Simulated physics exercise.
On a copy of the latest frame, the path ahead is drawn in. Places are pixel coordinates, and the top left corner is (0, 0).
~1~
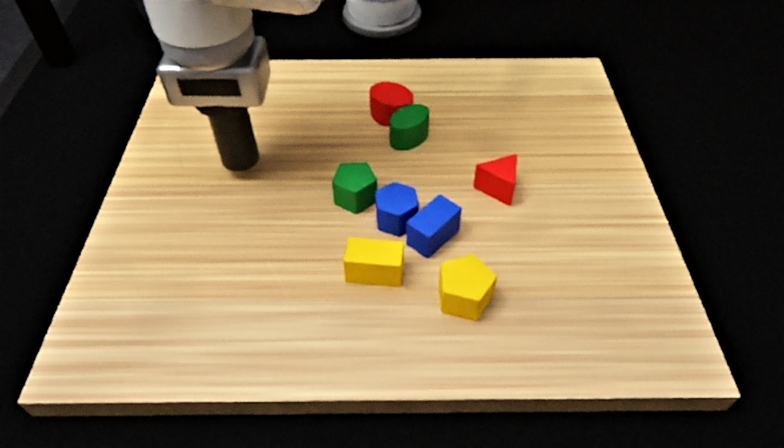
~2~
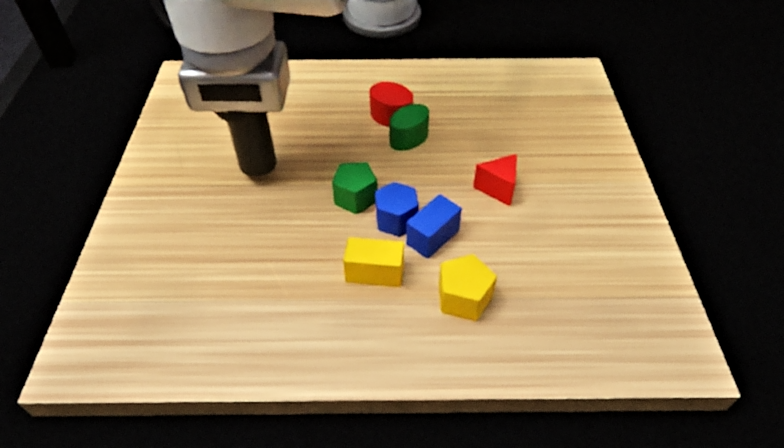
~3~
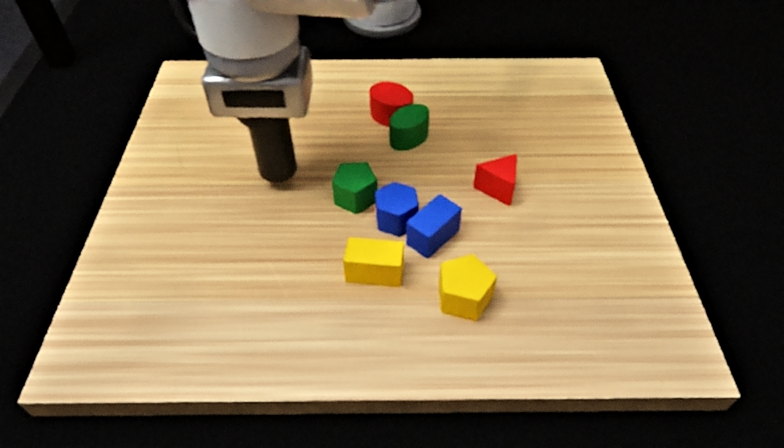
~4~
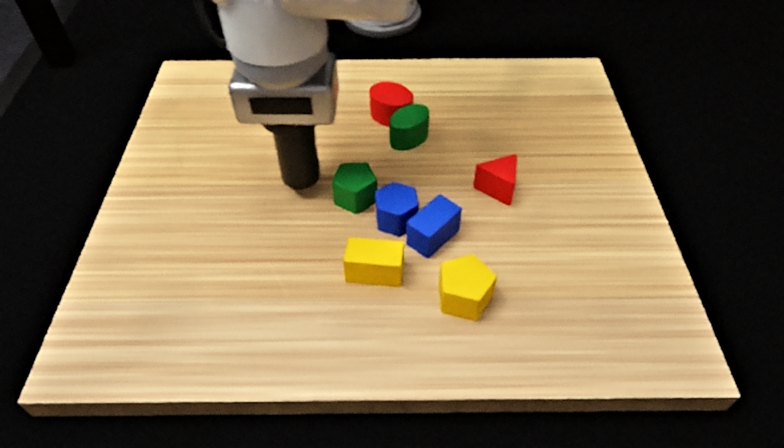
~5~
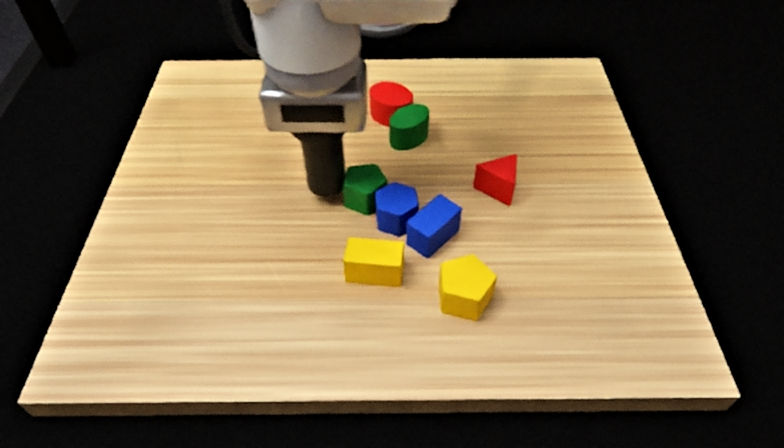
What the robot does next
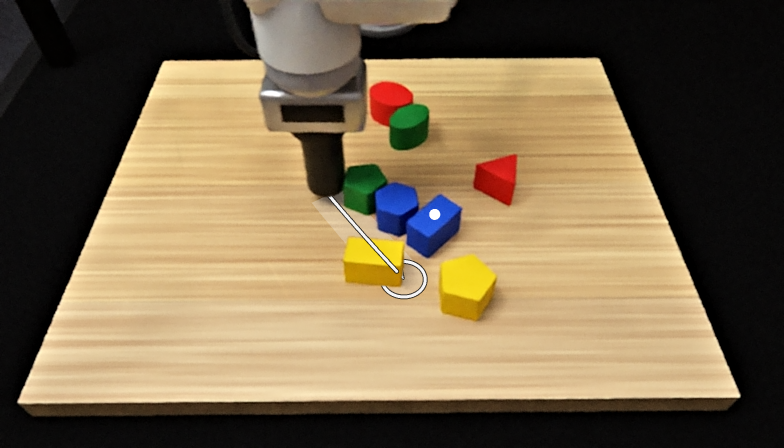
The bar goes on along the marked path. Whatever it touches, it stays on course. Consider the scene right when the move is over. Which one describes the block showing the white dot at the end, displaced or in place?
The block showing the white dot changes place.
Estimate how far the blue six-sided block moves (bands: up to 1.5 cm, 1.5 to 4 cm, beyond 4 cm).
Travels 1.5 to 4 cm.
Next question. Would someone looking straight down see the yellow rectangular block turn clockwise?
Yes, it checks out.
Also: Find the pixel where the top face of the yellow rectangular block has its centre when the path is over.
By then it is at (392, 289).
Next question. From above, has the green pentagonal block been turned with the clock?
Short answer: No.
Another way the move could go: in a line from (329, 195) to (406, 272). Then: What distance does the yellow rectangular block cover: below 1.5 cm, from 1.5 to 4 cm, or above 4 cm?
The yellow rectangular block moves 1.5-4 cm.
The line goes in a line from (329, 195) to (404, 279); the dot is on the blue rectangular block.
The first path, step by step. One third of the way, bar at (350, 210); green pentagonal block at (387, 186), turned 40° anticlockwise; blue six-sided block at (426, 202); blue rectangular block at (454, 223), turned 20° clockwise.
Two thirds of the way, bar at (376, 238); green pentagonal block at (388, 186), turned 45° anticlockwise; yellow rectangular block at (378, 258); blue six-sided block at (428, 201), turned 15° clockwise; blue rectangular block at (454, 223), turned 20° clockwise.
At the end, bar at (404, 268); green pentagonal block at (388, 186), turned 45° anticlockwise; yellow rectangular block at (392, 289), turned 25° clockwise; blue six-sided block at (428, 201), turned 15° clockwise; blue rectangular block at (454, 223), turned 20° clockwise.
